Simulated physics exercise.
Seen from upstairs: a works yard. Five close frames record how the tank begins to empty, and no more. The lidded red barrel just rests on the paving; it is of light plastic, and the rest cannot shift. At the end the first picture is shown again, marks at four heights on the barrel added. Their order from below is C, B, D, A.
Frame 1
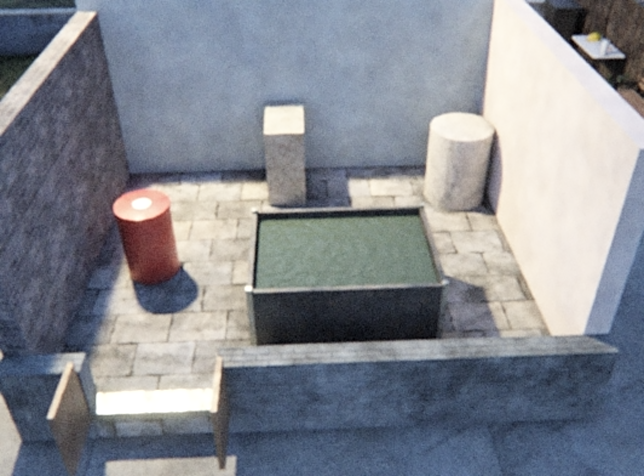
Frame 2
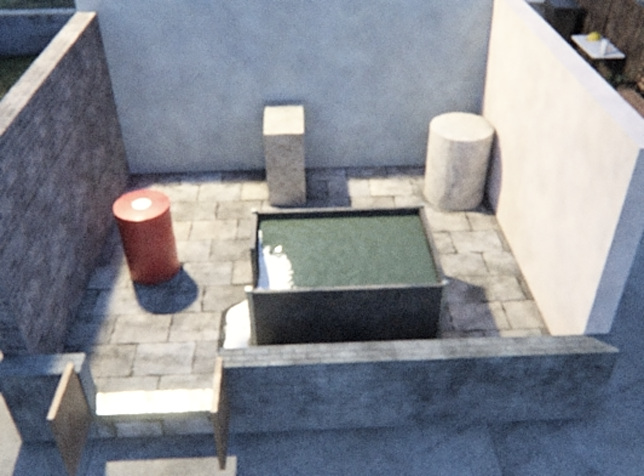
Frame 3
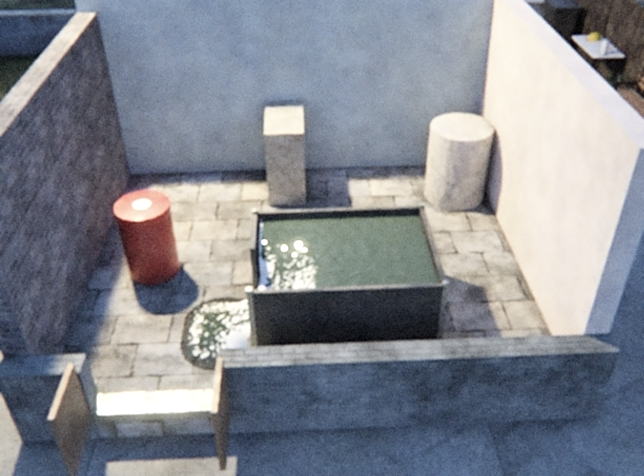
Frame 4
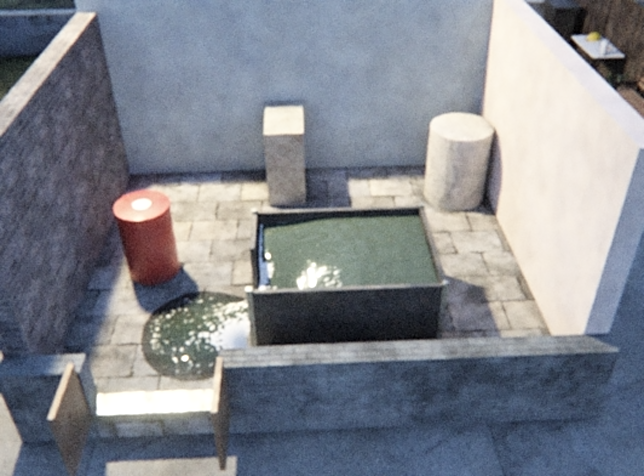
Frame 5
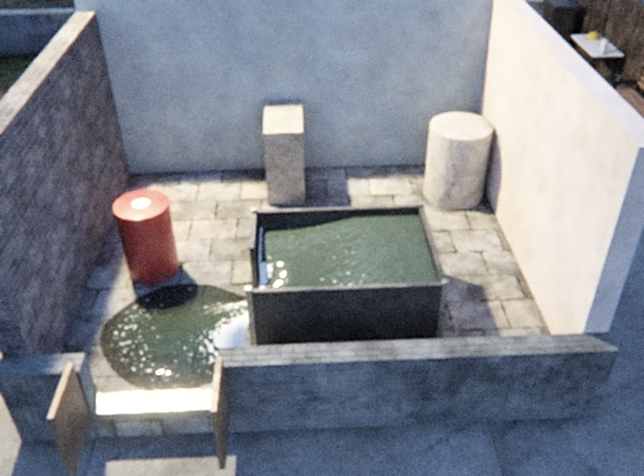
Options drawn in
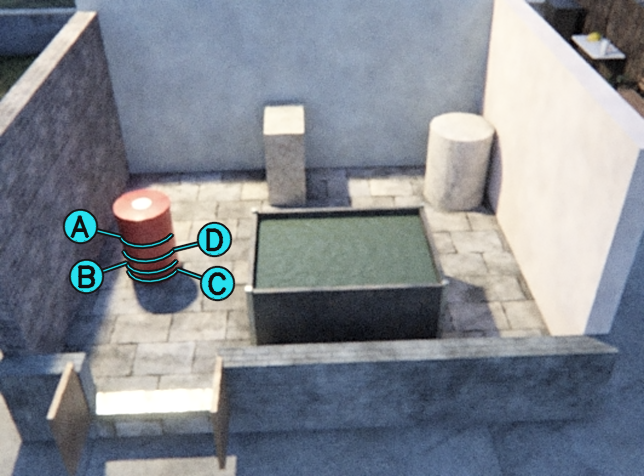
Dark green water pours from the left end of a full rectangular tank in a walled, stone-paved yard, seen from above by a still camera. A red barrel stands at left, a pale square block and a pale round pillar at the back, and an open gate at front left. White froth appears first, then a glinting pool widens leftward across the paving as the tank's level drops slightly.
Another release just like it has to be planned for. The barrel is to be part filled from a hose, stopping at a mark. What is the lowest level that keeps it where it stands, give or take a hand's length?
I would pick line D.
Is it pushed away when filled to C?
Yes, that goes wrong.
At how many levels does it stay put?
Two of them.
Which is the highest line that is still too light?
That would be B.
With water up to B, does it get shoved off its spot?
Yes, that goes wrong.
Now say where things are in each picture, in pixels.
In the first picture, lid of the red barrel at (142, 204); tank full, its middle at (343, 251); open gate at (153, 354).
In the second picture, 2 % of the ground under water, its edge towards the barrel at (229, 315).
In the third picture, 4 % of the ground under water, its edge towards the barrel at (207, 307).
In the fourth picture, 7 % of the ground under water, its edge towards the barrel at (191, 297).
In the fifth picture, lid of the red barrel at (141, 204); 11 % of the ground under water, its edge towards the barrel at (162, 293).
In cyan, A at (142, 246); B at (148, 272); C at (150, 281); D at (145, 261); from the bottom up C, B, D, A.
With A, it does not move.
With B, it is pushed about half its own width away.
With C, it is pushed about twice its own width away.
With D, it does not move.
